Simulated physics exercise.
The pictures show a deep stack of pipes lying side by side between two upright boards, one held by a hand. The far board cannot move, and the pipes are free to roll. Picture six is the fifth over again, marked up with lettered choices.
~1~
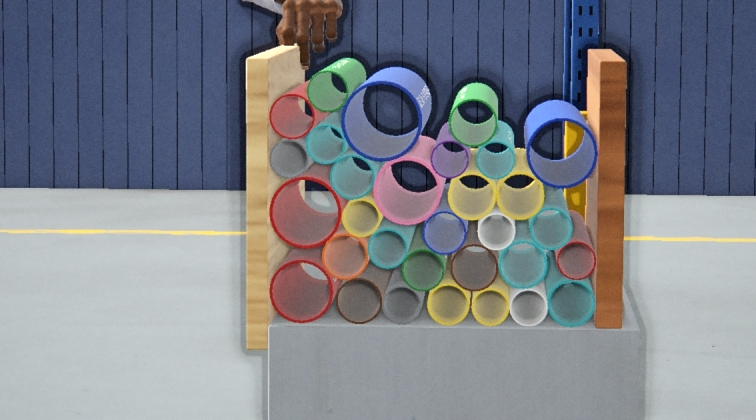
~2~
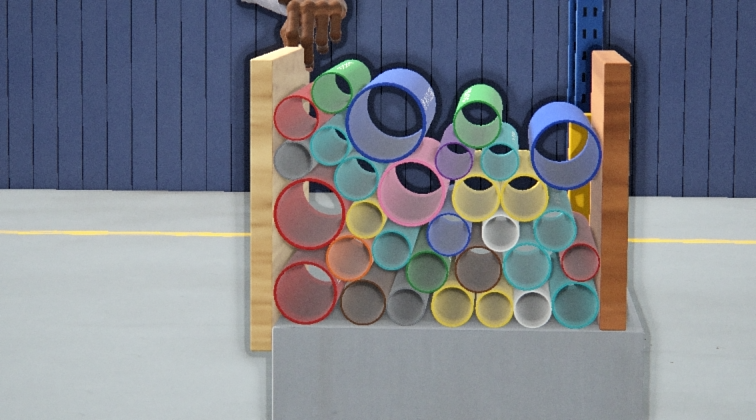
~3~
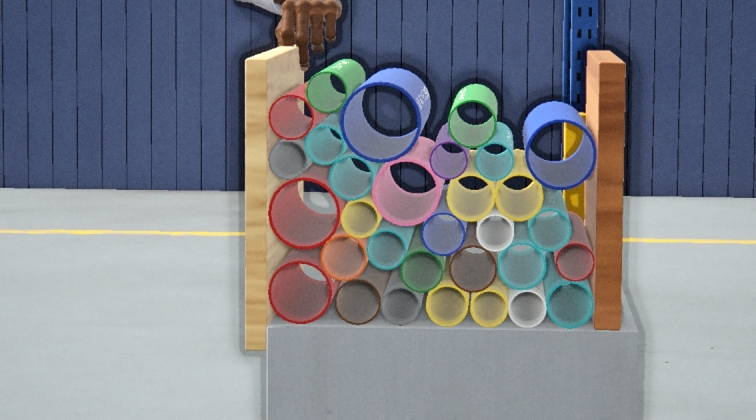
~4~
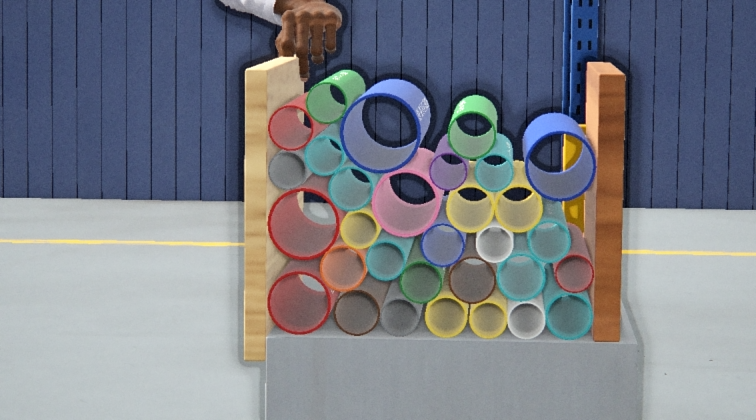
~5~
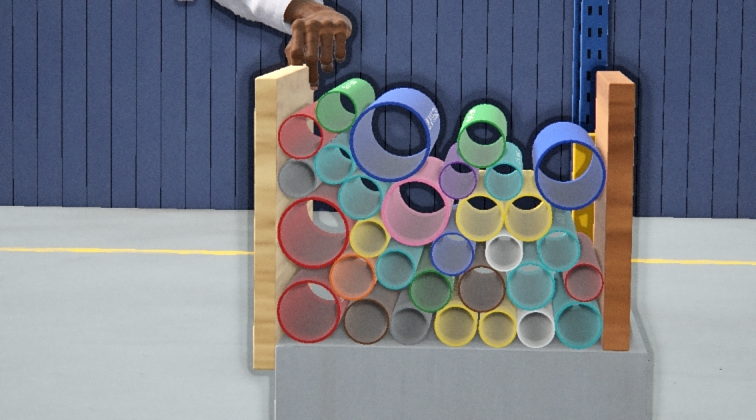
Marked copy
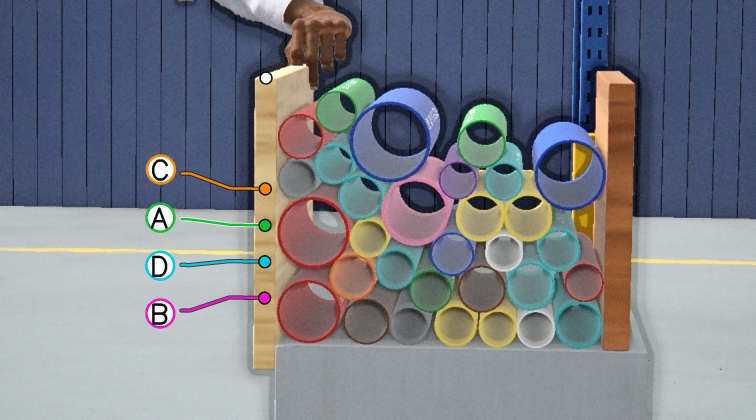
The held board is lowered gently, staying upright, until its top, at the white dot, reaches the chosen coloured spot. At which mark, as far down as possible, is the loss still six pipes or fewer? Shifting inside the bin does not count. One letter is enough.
Slide it to D.
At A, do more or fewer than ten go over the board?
It loses fewer than ten.
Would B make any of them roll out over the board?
At B: Yes.
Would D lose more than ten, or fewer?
It loses fewer than ten.
On the marked copy, A at (265, 226); B at (265, 298); C at (266, 189); D at (265, 262); the white dot at (266, 78).
Following D. Soon after the start, top of the board (277, 161).
Later, top of the board (277, 253).
In the end, top of the board (277, 261), four out over the board.
As for the rest, A four out over the board; B seven out over the board; C two out over the board.
